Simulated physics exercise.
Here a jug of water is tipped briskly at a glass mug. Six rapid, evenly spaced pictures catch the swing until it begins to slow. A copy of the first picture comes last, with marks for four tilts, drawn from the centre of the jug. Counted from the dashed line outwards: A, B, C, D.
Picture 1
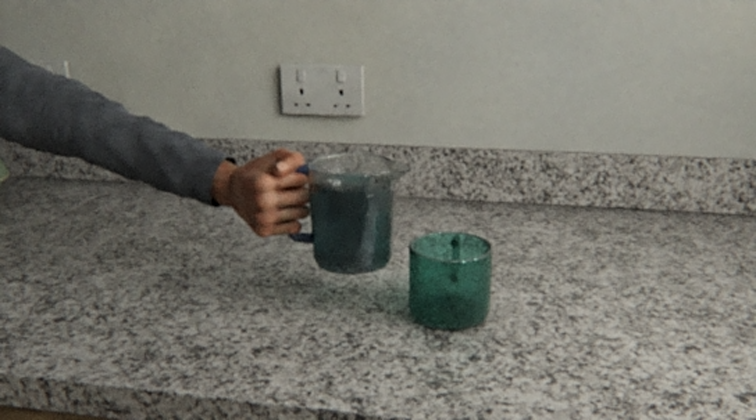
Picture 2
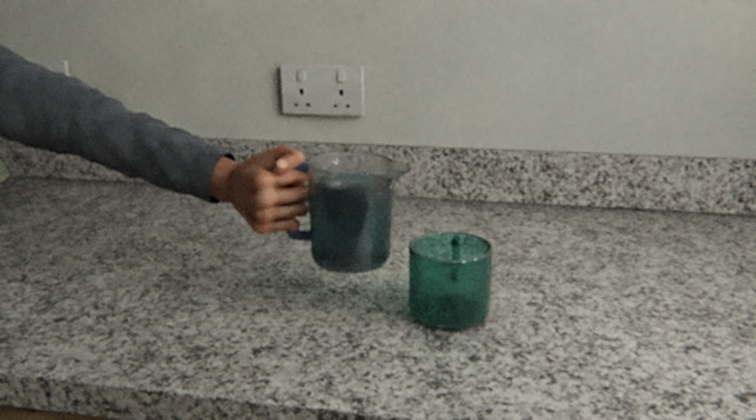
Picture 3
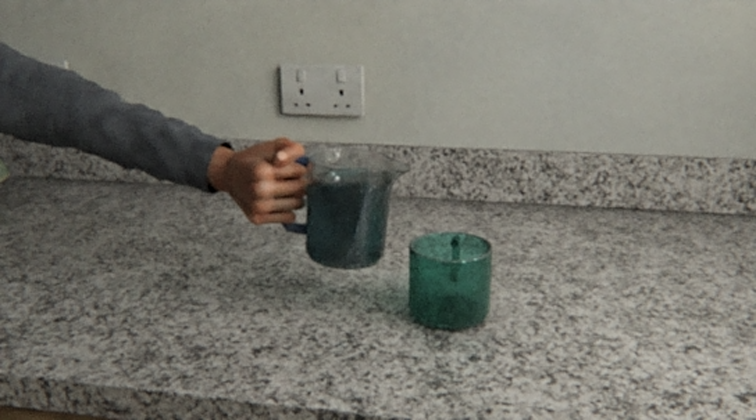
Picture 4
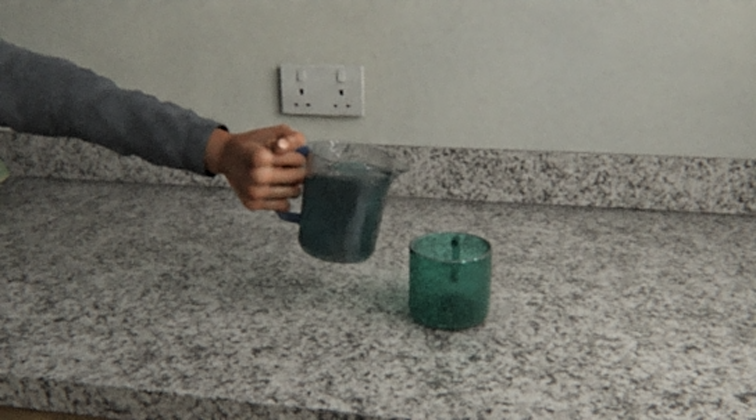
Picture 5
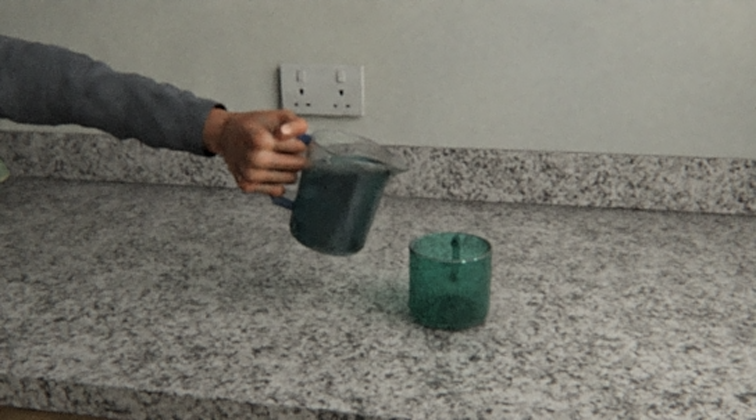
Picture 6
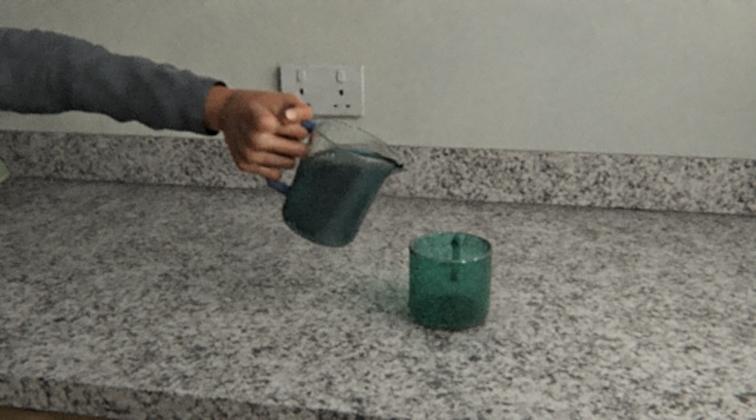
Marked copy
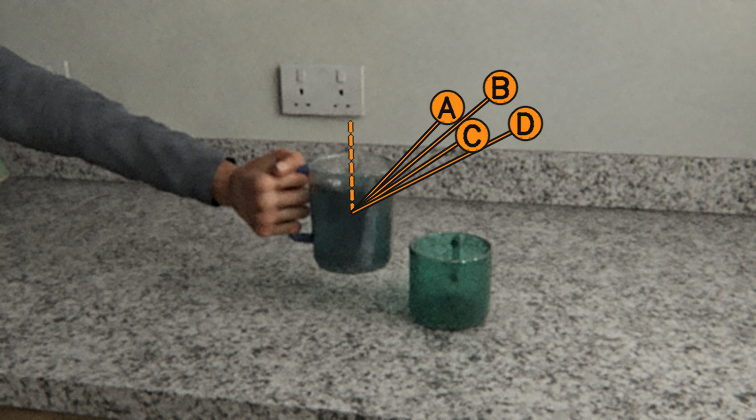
A hand holding a clear jug of dark bluish liquid by its blue handle lifts it slightly, then tilts it rightward toward a green glass mug standing on a speckled grey countertop, with the liquid still inside the jug.
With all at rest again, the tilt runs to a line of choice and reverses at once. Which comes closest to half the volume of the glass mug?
Line D.
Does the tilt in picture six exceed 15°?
Yes, it does.
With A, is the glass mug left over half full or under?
Under.
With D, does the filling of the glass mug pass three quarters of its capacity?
No.
On the marked copy, A at (438, 121); B at (488, 99); C at (457, 143); D at (510, 132).
For line A, the glass mug ends with about 20 % of what it can hold.
For line B, the glass mug ends with about 29 % of what it can hold.
For line C, the glass mug ends with about 39 % of what it can hold.
For line D, the glass mug ends with about 51 % of what it can hold.
